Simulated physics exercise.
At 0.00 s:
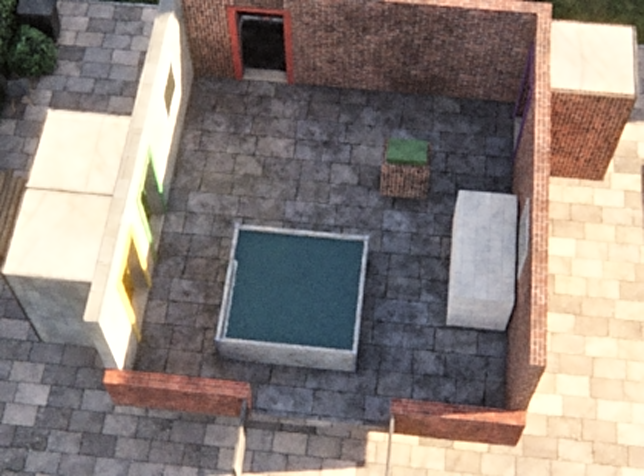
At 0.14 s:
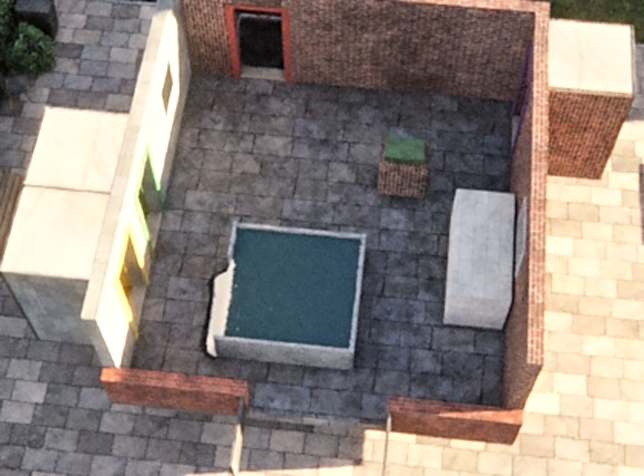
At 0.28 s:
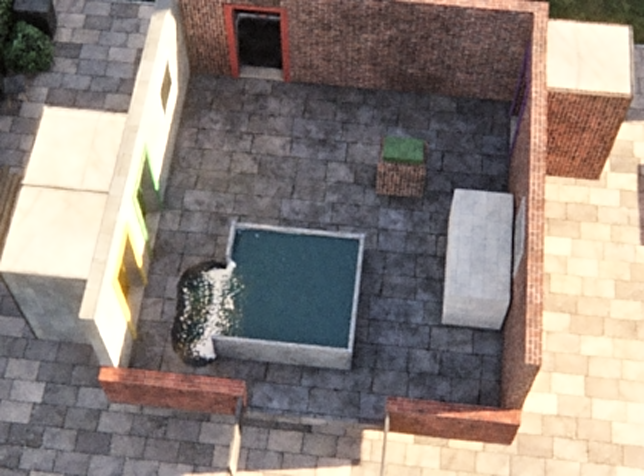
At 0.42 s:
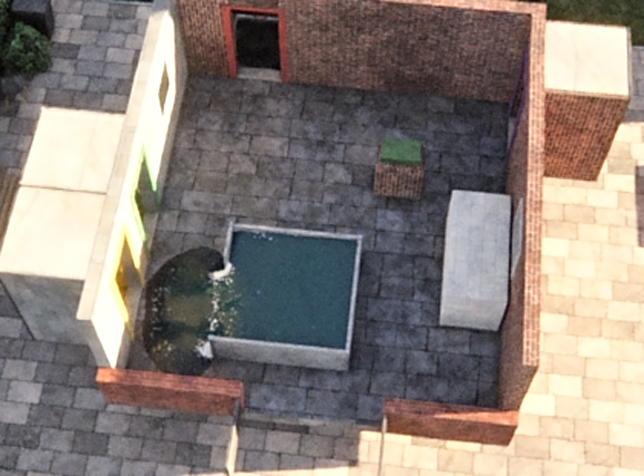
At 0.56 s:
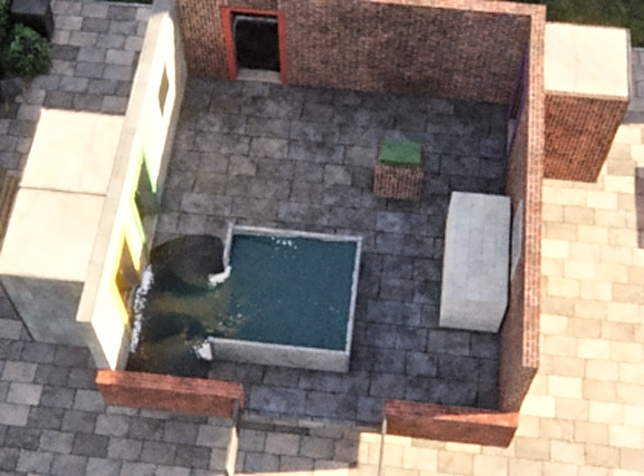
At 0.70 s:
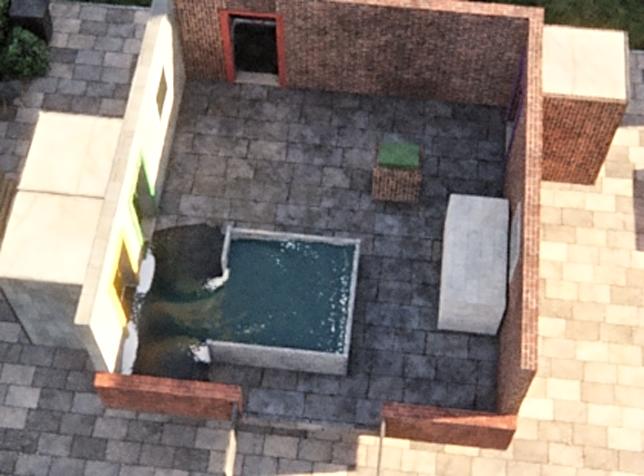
At the start, still blue-green water fills an open rectangular tank in a paved, brick-walled courtyard. A piece of the tank's left side breaks away, and water bursts through the gap with white froth. It fans out across the dark paving to the left wall, spreading along its base beside the yellow opening.
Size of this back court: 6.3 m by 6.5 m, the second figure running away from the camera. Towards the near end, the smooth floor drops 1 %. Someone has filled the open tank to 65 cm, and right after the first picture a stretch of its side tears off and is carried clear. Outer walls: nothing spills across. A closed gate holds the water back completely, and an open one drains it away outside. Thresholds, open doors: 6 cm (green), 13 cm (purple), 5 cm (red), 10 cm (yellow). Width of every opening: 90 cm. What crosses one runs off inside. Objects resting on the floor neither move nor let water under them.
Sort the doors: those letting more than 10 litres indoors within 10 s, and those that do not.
The green door is among those letting more in; the purple door is among those that do not; the red door is among those letting more in; the yellow door is among those letting more in.
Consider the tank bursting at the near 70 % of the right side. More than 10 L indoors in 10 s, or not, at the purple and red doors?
At purple the amount is beneath the mark, while at red it is beneath the mark.
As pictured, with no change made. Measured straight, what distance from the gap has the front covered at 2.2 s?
That's near 4.6 m in a straight line.
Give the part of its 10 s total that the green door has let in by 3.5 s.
Fraction in by then: Around 60 per cent.
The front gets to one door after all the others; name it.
Purple.
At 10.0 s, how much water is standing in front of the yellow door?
Close to 8.5 cm of depth.
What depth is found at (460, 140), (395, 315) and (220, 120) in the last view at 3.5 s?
Listed order: 0 / 0 / 3 cm.
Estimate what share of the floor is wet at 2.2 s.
Covered: Roughly 25 %.
After 1.4 s water covers 15 % of the floor and is deepest (52 cm) near (121, 390); green door 14 cm at the sill, 12 L in, purple door not reached, red door not reached, yellow door 38 cm at the sill, 201 L in.
After 2.2 s water covers 25 % of the floor and is deepest (43 cm) near (121, 390); green door 12 cm at the sill, 30 L in, purple door not reached, red door not reached, yellow door 40 cm at the sill, 426 L in.
After 3.5 s water covers 50 % of the floor and is deepest (26 cm) near (121, 390); green door 11 cm at the sill, 49 L in, purple door not reached, red door 7 cm at the sill, 0 L in, yellow door 26 cm at the sill, 647 L in.
After 6.0 s water covers 65 % of the floor and is deepest (20 cm) near (121, 390); green door 9 cm at the sill, 72 L in, purple door not reached, red door 9 cm at the sill, 21 L in, yellow door 18 cm at the sill, 778 L in.
After 10.0 s water covers 90 % of the floor and is deepest (10 cm) near (121, 390); green door 6 cm at the sill, 79 L in, purple door 7 cm at the sill, 0 L in, red door 5 cm at the sill, 38 L in, yellow door 9 cm at the sill, 805 L in.
